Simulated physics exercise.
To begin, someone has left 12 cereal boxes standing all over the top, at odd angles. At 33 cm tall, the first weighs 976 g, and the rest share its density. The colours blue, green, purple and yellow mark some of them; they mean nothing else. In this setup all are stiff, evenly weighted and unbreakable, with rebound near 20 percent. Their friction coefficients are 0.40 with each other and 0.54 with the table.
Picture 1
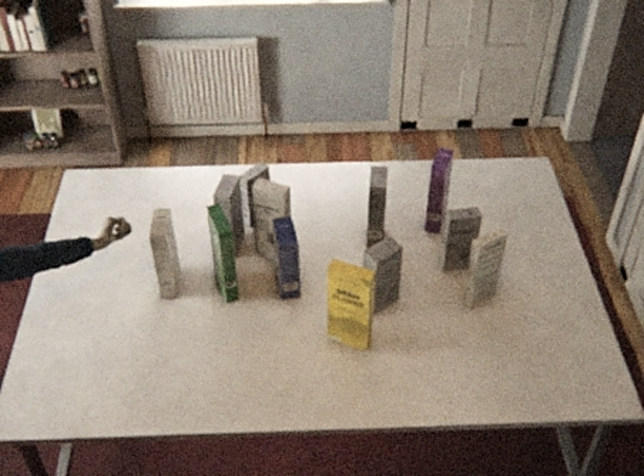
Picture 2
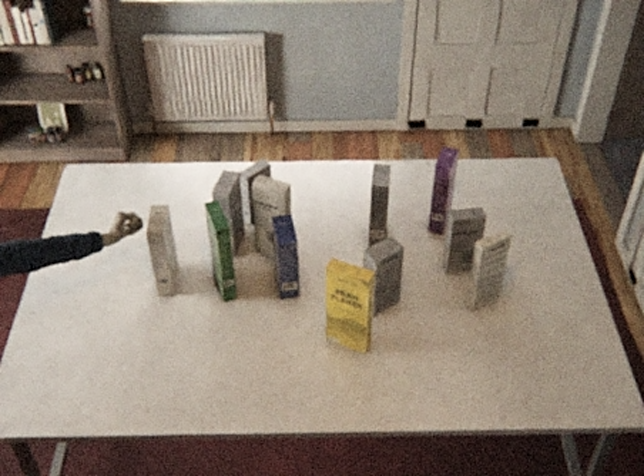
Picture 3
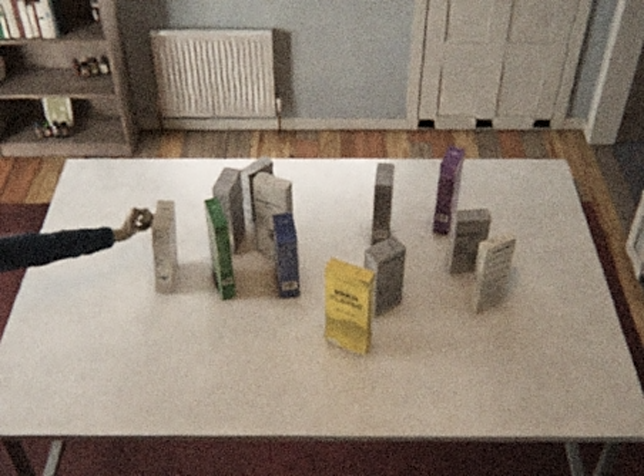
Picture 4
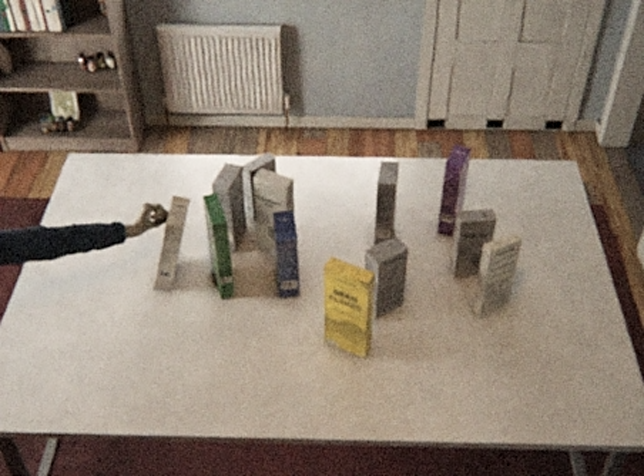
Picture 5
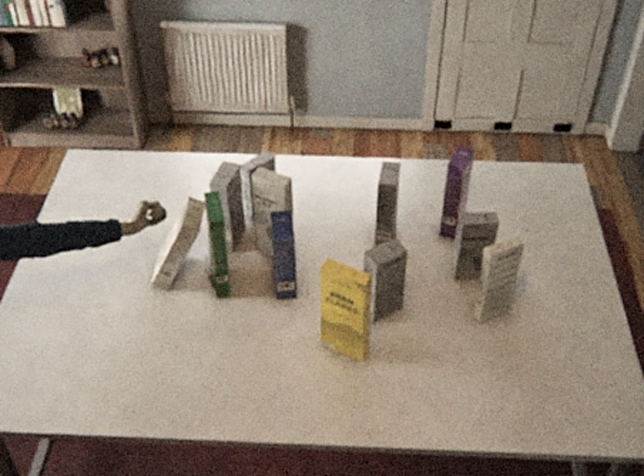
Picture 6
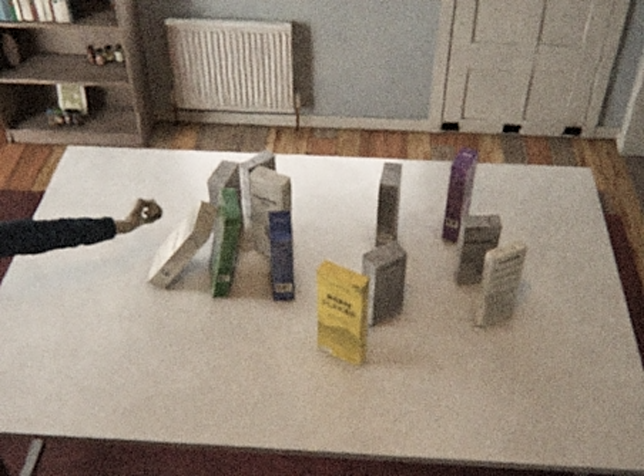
A hand pushing a pale box on a white table, the box tilting right and leaning against a green box, which tips slightly.
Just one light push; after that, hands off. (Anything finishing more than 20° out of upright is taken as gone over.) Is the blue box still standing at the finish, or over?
Over.
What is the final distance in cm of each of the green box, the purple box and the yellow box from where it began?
Displacements: Green = 20, purple = 0, yellow = 0 (cm).
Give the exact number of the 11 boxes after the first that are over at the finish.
The total is 2.
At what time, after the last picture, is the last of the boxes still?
Around 3.5 s.
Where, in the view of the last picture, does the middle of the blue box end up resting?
Close to (337, 276).
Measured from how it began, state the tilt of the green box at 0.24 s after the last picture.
Measured against how it began, the tilt is near 40 degrees.
Then, 0.24 s on from the sixth picture, 1 of the 11 other boxes over; blue box tipped 11°; green box tipped 36°.
Then, 0.46 s on from the sixth picture, 2 of the 11 other boxes over; blue box tipped 72°; green box tipped 71°.
Finally, 2 of the 11 other boxes over; blue box lying flat; green box tipped 71°; yellow box unmoved. Nine left standing. Seen by the last camera, middles, blue box near (336, 276), green box near (279, 264).
